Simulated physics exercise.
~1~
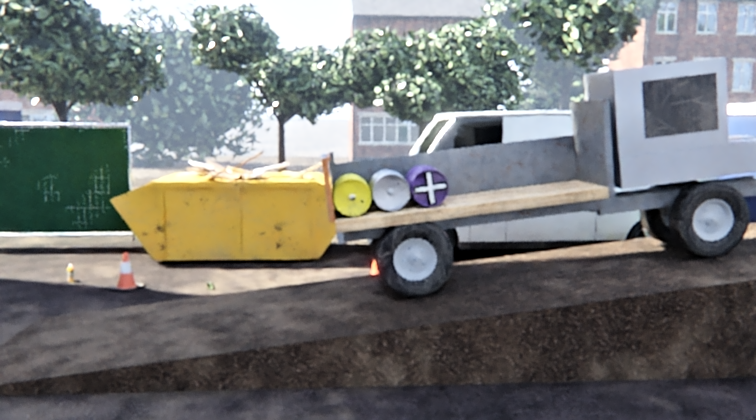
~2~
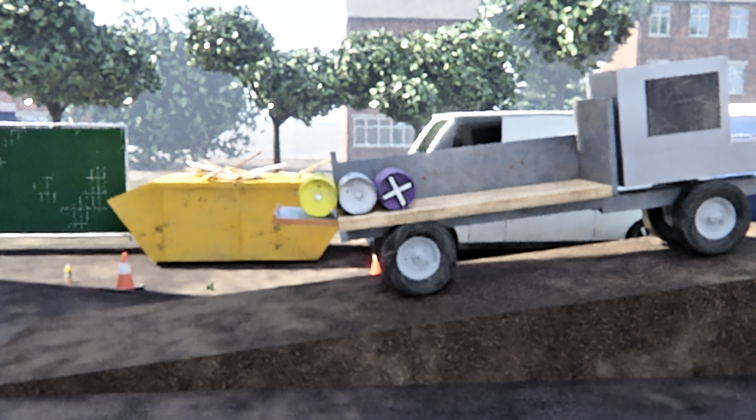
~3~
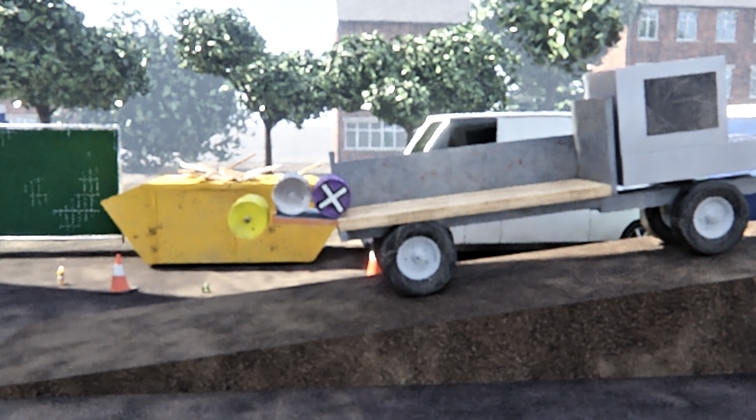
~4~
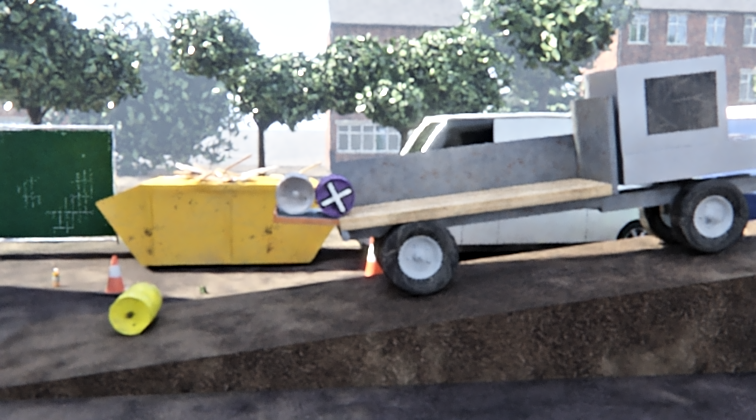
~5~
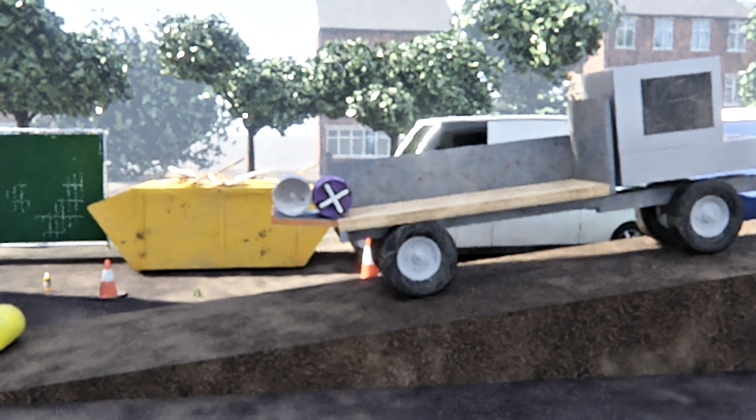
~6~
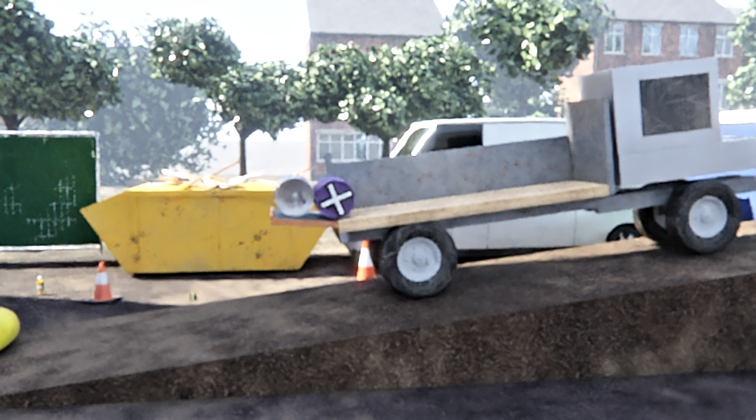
On a sloping dirt road seen from the side, a grey flatbed truck stands facing right, its wooden bed tilted down toward the left, with a yellow skip, trees and a white van behind. Three kegs, yellow, pale grey and purple with a white cross, sit against the upright tailgate. The gate swings down and the kegs roll left together. The yellow one drops off the gate's end, lands on the ground and rolls down to the left edge of the view. The grey keg stops on the lowered gate, with the purple one resting against it at the bed's end.
